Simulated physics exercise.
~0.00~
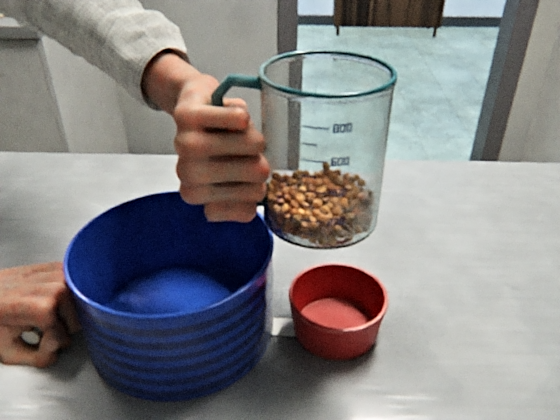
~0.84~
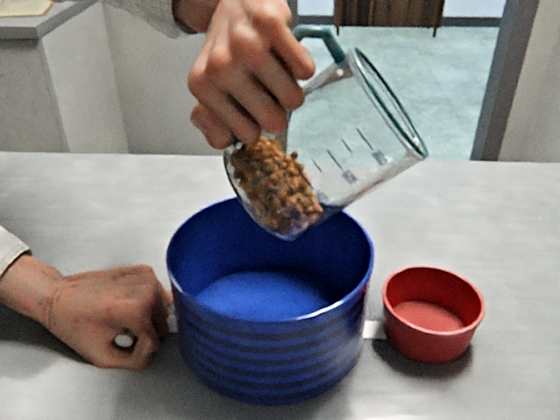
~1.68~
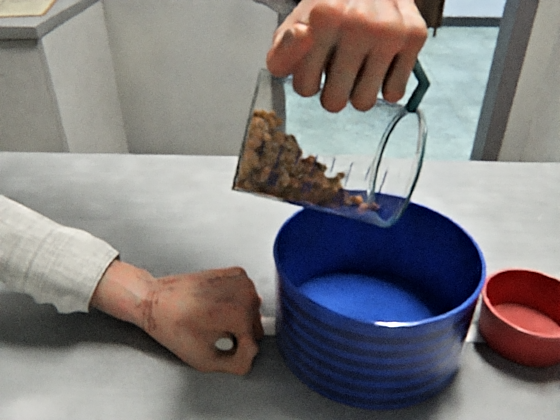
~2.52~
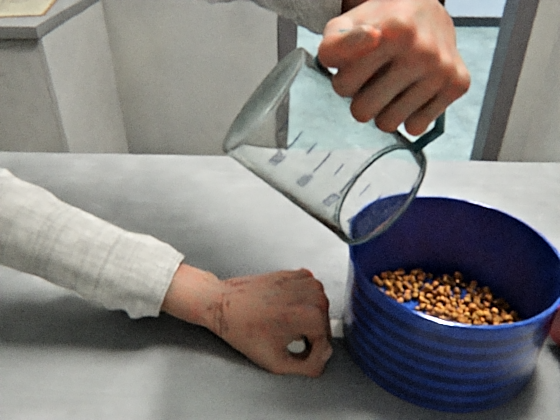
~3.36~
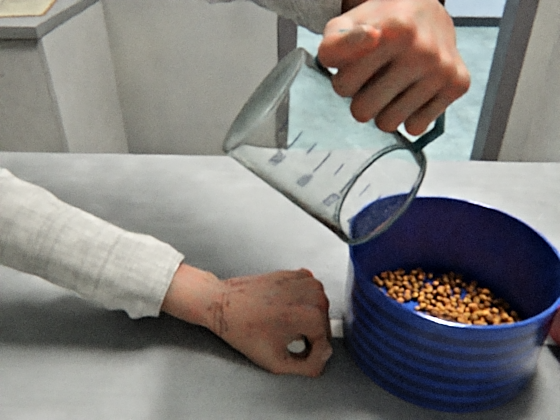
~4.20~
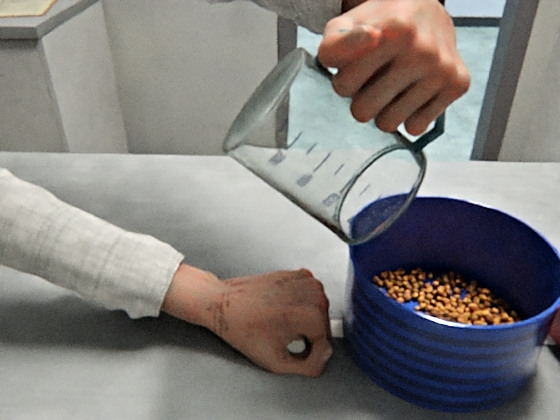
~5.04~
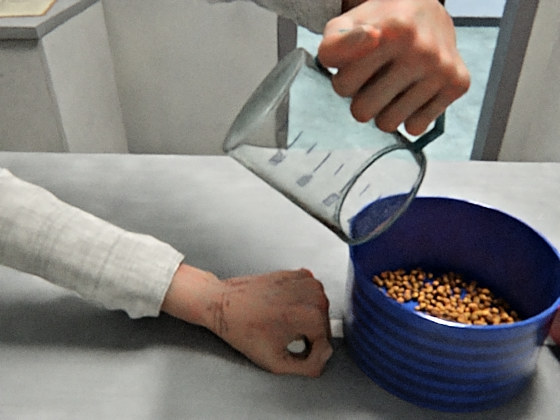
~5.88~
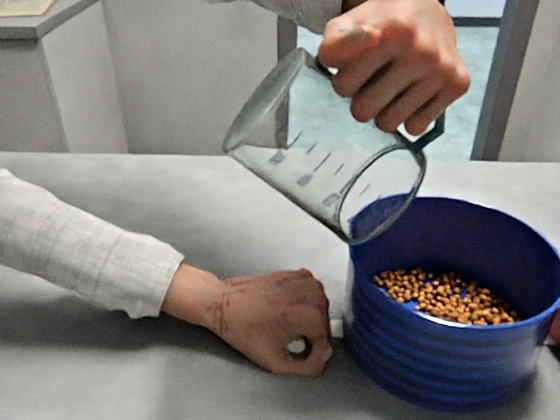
A hand tips a clear jug, pouring roasted chickpeas into a blue pot sliding right.
